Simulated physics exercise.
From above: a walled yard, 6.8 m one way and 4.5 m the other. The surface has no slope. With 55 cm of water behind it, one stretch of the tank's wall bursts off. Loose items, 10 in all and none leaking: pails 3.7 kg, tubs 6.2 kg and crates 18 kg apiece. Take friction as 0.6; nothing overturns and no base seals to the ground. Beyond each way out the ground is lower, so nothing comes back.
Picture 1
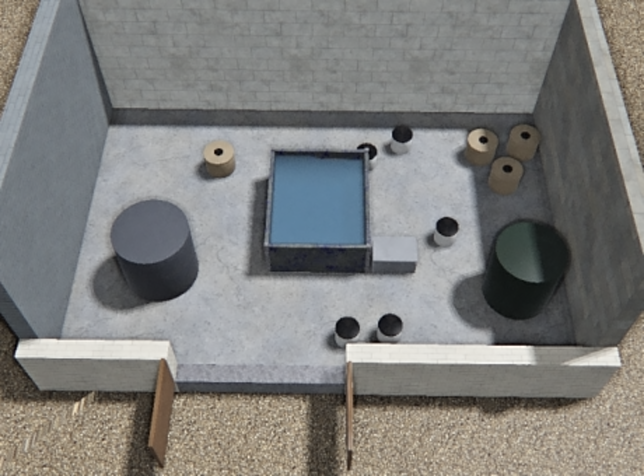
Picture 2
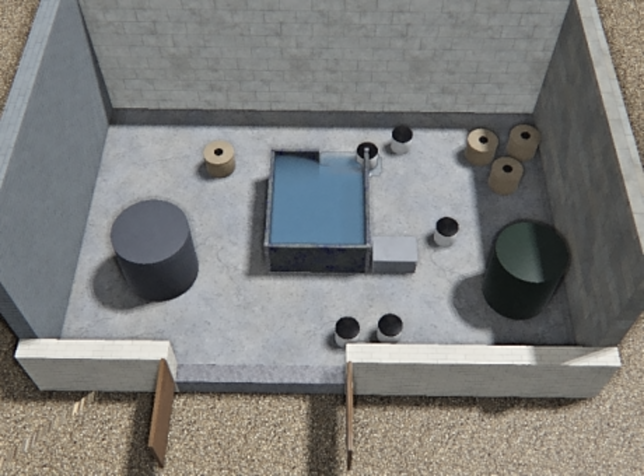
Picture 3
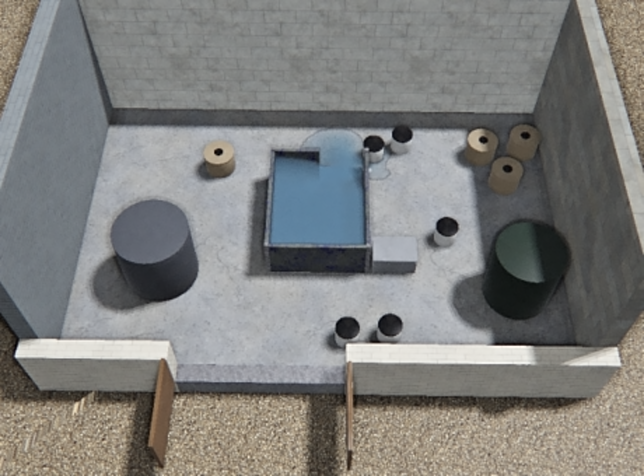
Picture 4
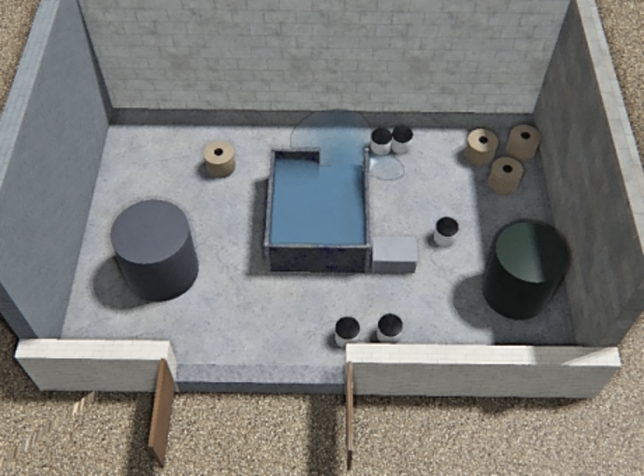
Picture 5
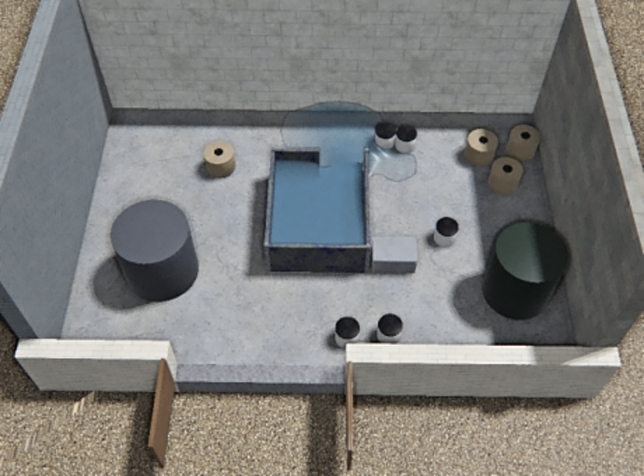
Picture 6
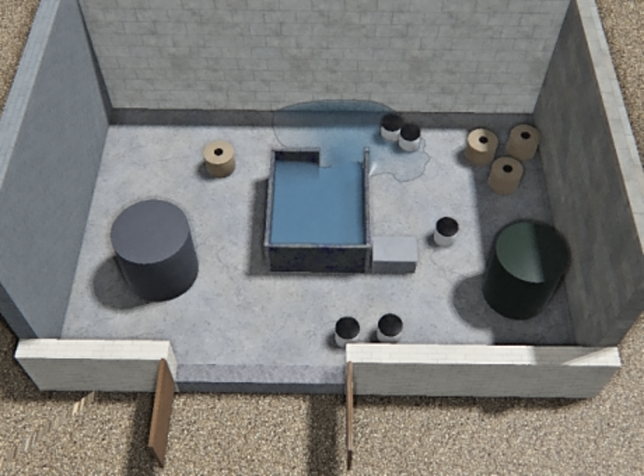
Water spreading from the broken back corner of a raised tank in a walled yard, nudging two small pails slightly rightward.
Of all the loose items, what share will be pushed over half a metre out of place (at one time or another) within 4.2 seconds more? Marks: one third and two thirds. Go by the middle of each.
It is from one to two thirds.
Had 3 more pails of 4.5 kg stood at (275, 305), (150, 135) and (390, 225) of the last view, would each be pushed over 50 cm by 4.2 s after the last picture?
In turn: Under, more, less.
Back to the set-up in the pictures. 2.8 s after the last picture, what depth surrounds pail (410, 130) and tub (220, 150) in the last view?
About 10 and 3 cm.
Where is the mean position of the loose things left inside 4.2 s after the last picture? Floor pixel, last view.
Around (423, 259).
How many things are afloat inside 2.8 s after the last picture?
3 of them.
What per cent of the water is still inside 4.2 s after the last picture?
Some 100 per cent remains.
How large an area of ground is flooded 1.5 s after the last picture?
Some 10.0 m2.
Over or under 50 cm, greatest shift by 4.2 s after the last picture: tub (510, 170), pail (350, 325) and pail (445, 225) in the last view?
In turn: Over, short of it, under.
Then, 0.4 s after the last picture 1 of 10 are over 50 cm from their spots; 1 afloat.
Then, 1.5 s after the last picture 2 of 10 are over 50 cm from their spots; 2 afloat.
Then, 2.8 s after the last picture 5 of 10 are over 50 cm from their spots; 3 afloat.
Then, 4.2 s after the last picture 5 of 10 are over 50 cm from their spots, and 5 have been at some point; 3 afloat.
